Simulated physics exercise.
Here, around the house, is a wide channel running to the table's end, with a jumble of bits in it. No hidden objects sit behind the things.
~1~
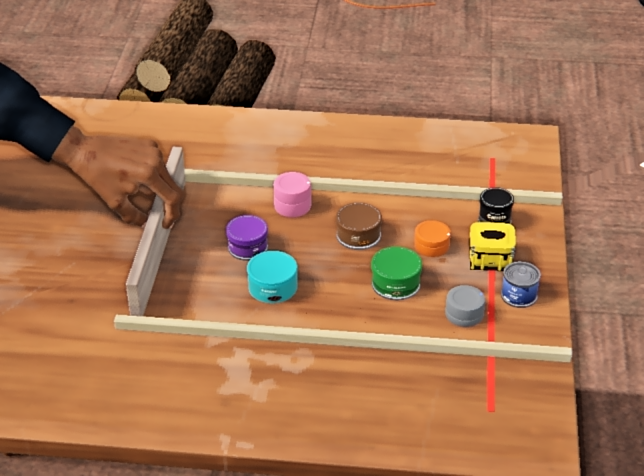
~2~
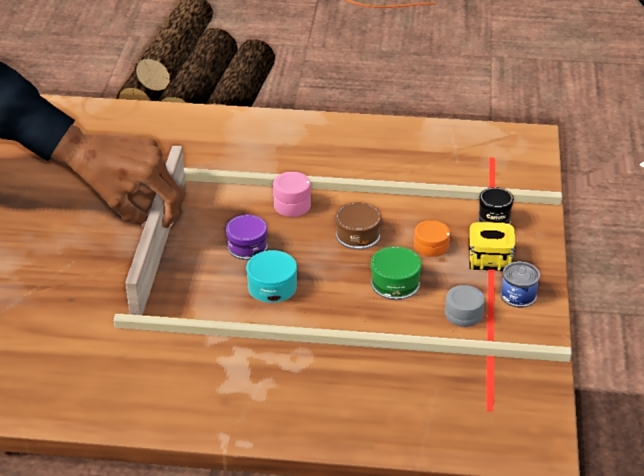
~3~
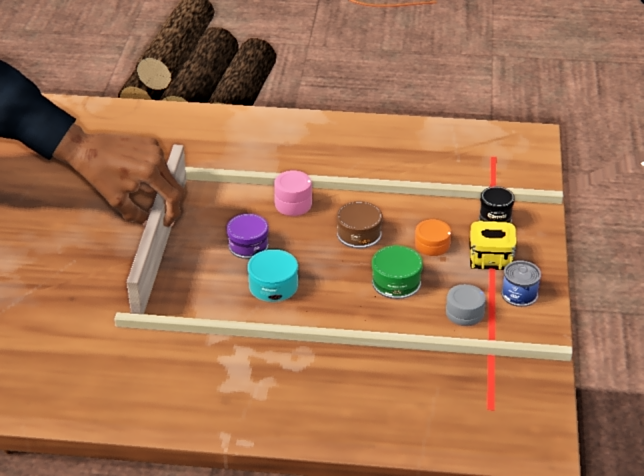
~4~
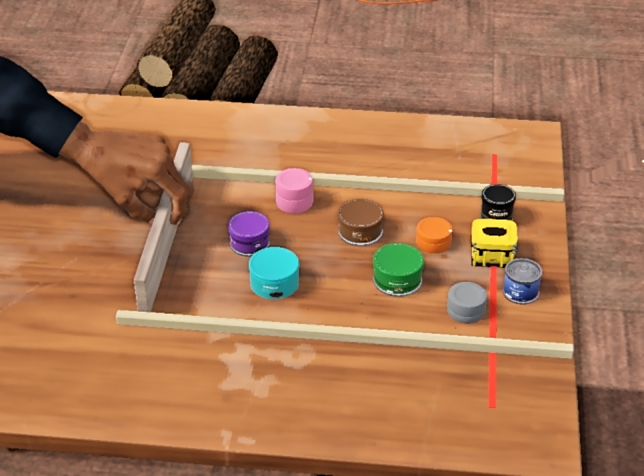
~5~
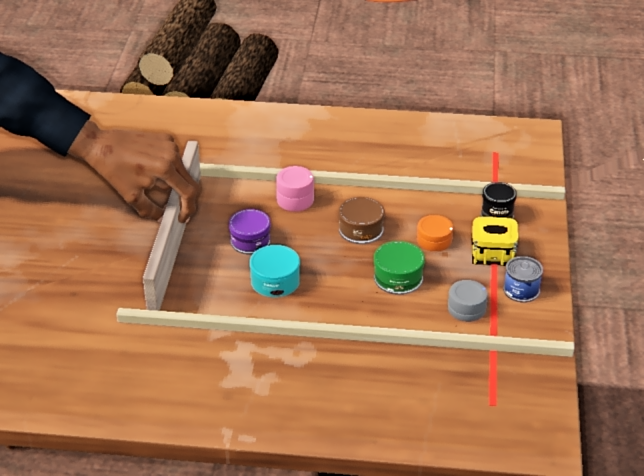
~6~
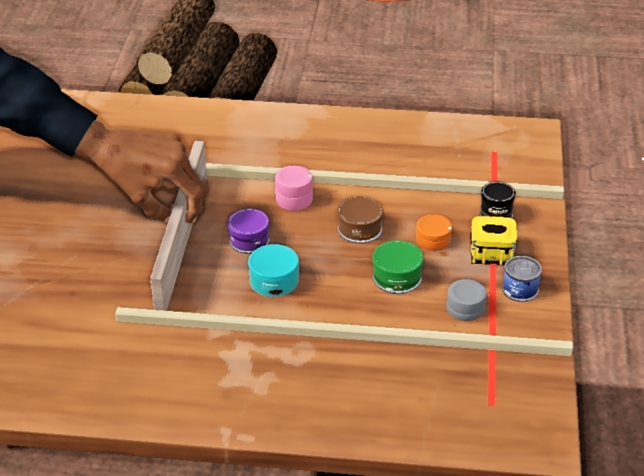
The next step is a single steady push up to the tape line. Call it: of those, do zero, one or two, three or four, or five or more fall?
One or two fall.
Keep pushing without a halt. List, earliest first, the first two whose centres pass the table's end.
The yellow case and then the blue tin.
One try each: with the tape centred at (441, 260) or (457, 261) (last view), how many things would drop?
Down on the floor: 0 and 0.
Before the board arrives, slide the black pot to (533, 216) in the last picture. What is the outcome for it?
From that start, the object then is safe.
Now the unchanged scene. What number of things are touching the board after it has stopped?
It's 4.
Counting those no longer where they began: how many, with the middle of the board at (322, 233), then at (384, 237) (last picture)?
Counting first: 4, next 6.
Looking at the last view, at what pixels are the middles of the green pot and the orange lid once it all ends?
Approximately (544, 275) for one, approximately (548, 244) for the other.
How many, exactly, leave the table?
Tally: 2.
Soon after, none off yet; blue tin at rest near (522, 279); black pot at rest near (497, 204); yellow case at rest near (493, 241).
By the end, the number that fall off is one or two; fallen, yellow case and blue tin.
